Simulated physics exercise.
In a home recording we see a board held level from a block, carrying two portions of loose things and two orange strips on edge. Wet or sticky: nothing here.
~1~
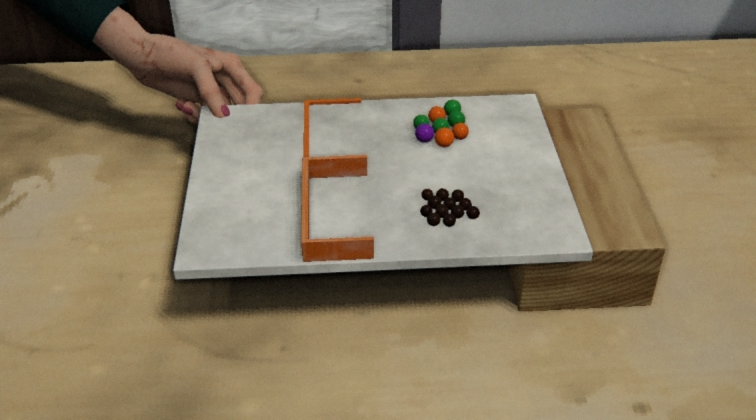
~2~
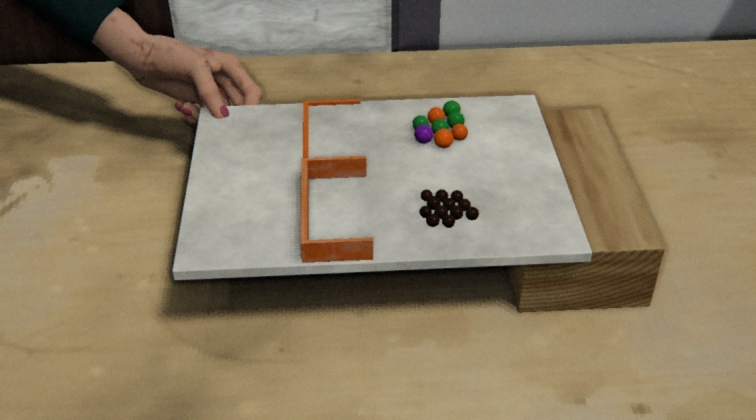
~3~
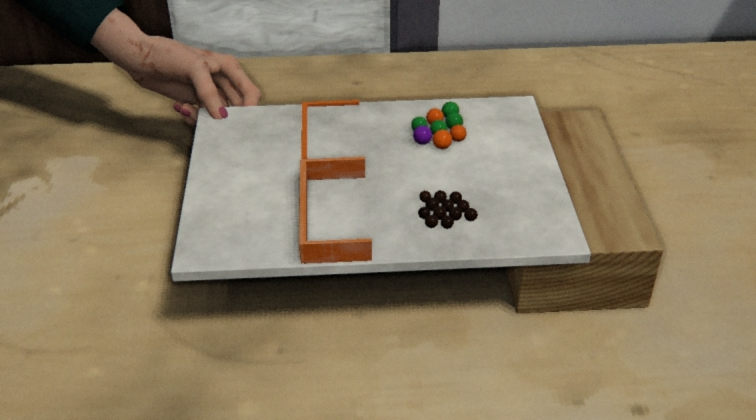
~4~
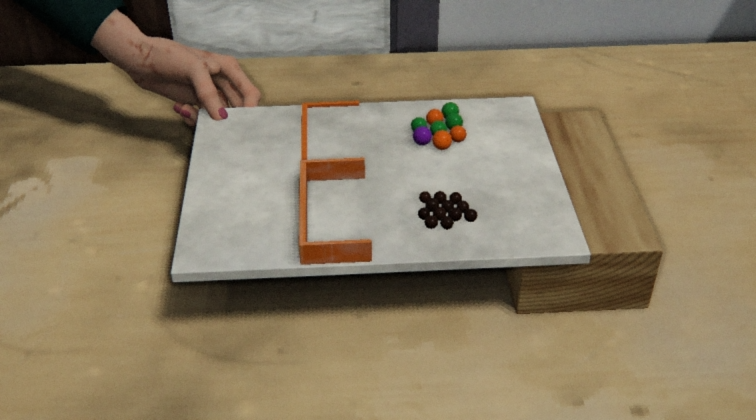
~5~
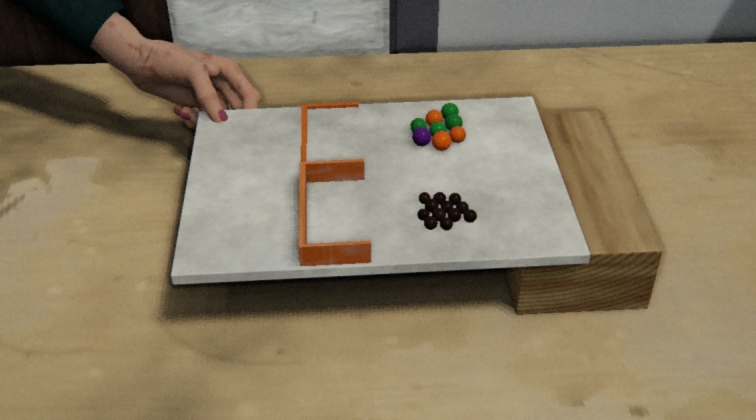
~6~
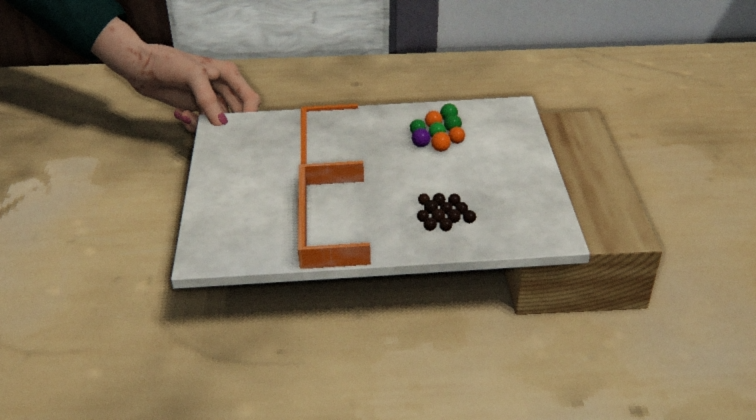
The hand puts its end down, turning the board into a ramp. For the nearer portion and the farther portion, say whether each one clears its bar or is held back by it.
Result: As I see it the nearer portion gets retained by its barrier; as I see it the farther portion travels beyond its barrier.
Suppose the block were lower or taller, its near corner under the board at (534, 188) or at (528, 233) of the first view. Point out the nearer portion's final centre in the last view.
One: About (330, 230). Two: About (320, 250).
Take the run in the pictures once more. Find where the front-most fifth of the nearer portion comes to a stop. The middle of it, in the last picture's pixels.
I'd place it close to (316, 257).
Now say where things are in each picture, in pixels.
In the first frame, held end of the board at (187, 267), level; block at (563, 202), about a quarter as high as the board is long; nearer portion at (450, 204), a few chocolate balls; farther portion at (441, 127), a few glass marbles; nearer bar at (306, 207), taller than the pieces; farther bar at (307, 134), much lower than a piece.
In the second frame, held end of the board at (186, 268), level; farther portion at (440, 128).
In the third frame, held end of the board at (184, 269), level; nearer portion at (448, 206).
In the fourth frame, held end of the board at (184, 270), level; farther portion at (438, 129).
In the fifth frame, held end of the board at (184, 272), level; nearer portion at (439, 215).
In the sixth frame, held end of the board at (184, 276), down by 1°; block at (560, 205); nearer portion at (438, 216), not moving; farther portion at (437, 131), not moving; nearer bar at (302, 214); farther bar at (304, 141).
Then, 0.40 s past the last view, board sloping at 11°; nearer portion on its way down; farther portion on its way down.
Then, 0.75 s past the last view, board resting at 14°; nearer portion has reached its bar; farther portion about half past its bar.
Then, 1.05 s past the last view, board resting at 14°; nearer portion has reached its bar; farther portion all past its bar.
Finally, board resting at 14°; nearer portion gathered behind its bar; farther portion all past its bar.
